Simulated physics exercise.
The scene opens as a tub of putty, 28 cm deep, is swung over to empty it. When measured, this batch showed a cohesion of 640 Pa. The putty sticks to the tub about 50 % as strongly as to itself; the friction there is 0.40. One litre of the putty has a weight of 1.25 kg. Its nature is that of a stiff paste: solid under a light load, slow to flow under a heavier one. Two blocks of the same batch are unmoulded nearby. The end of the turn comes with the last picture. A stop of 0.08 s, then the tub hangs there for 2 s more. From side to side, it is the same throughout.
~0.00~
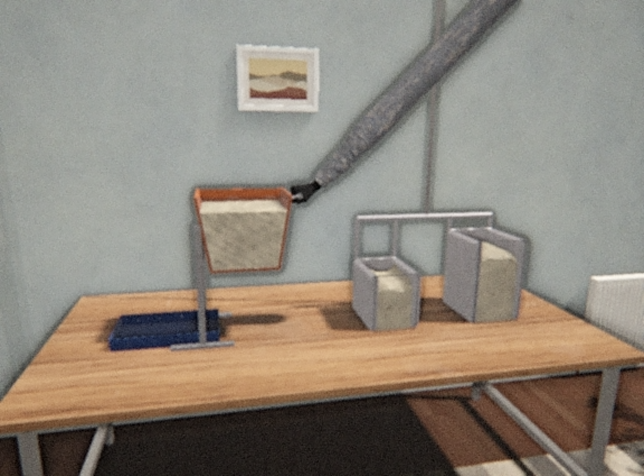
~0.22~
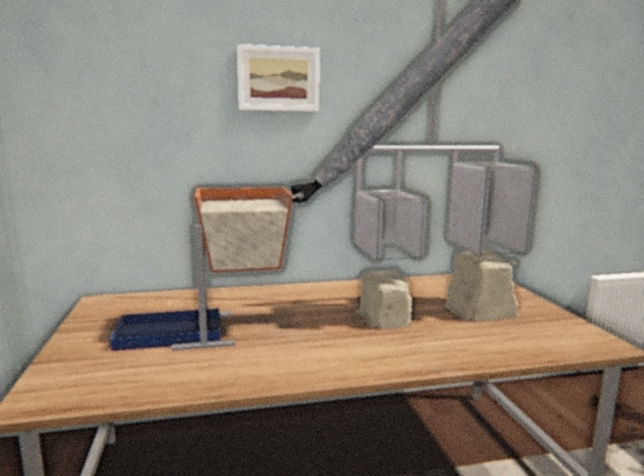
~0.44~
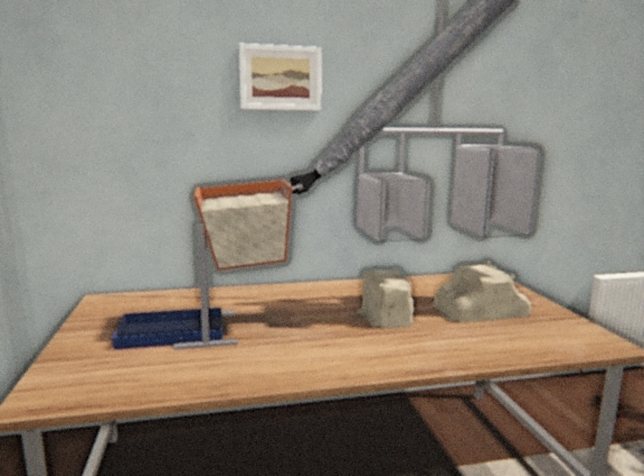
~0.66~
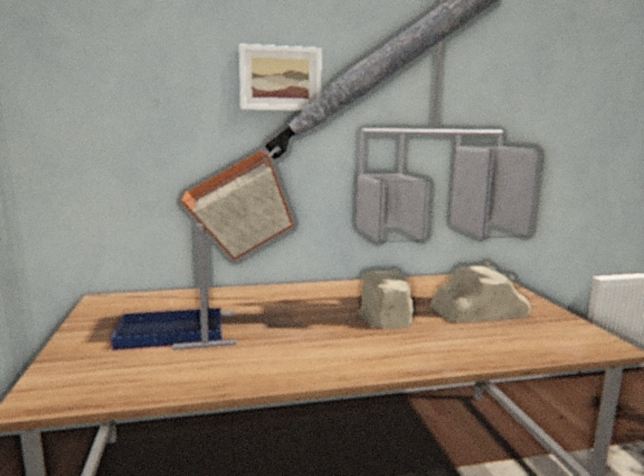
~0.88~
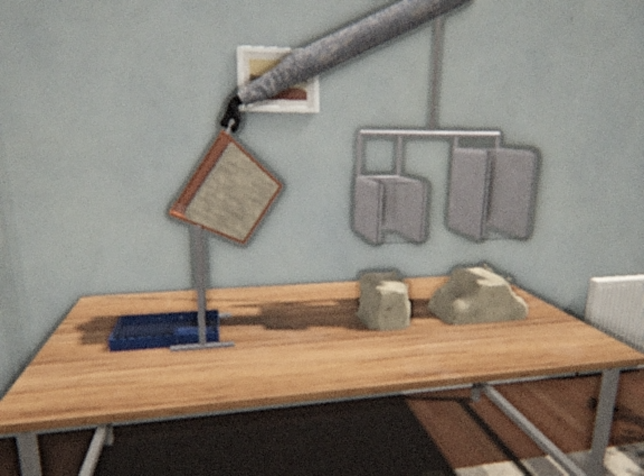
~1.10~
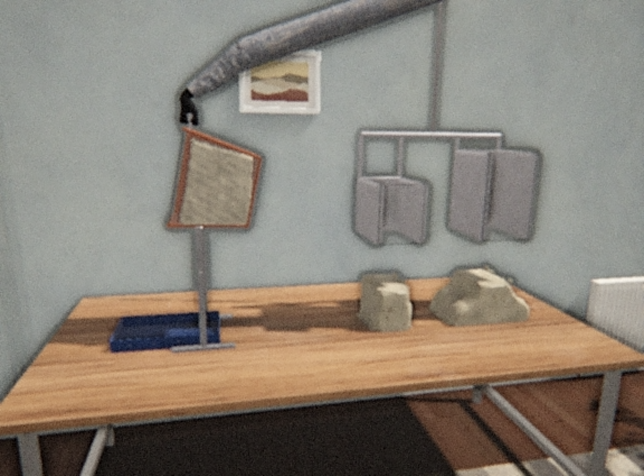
A gray mechanical arm tilts a tub of putty leftward after molds lift off two blocks.
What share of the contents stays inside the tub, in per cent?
About 60 per cent.
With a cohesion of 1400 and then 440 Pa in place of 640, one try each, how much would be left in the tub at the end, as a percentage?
Respectively 100 % and 50 %.
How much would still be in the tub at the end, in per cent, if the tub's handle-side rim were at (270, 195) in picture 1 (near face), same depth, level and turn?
I'd say around 100 percent would remain in the tub at the end.
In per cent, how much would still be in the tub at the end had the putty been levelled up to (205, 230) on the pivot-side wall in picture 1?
Then about 95 %.
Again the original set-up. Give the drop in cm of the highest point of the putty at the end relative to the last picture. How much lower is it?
Roughly 15 cm.
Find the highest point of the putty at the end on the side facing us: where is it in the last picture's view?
Highest point: Approx. (203, 184).
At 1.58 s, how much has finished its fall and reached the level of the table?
Near 0 per cent has got down by that time.
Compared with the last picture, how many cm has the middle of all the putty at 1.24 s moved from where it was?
About 4 cm.
By 1.24 s, the tub is at 78 degrees and holds 98 %.
By 1.41 s, the tub is at 78 degrees and holds 78 %.
By 1.58 s, the tub is at 78 degrees and holds 64 %.
By 1.75 s, the tub is at 78 degrees and holds 60 %.
By 3.10 s, at the end, the tub is at 78 degrees and holds 60 %.
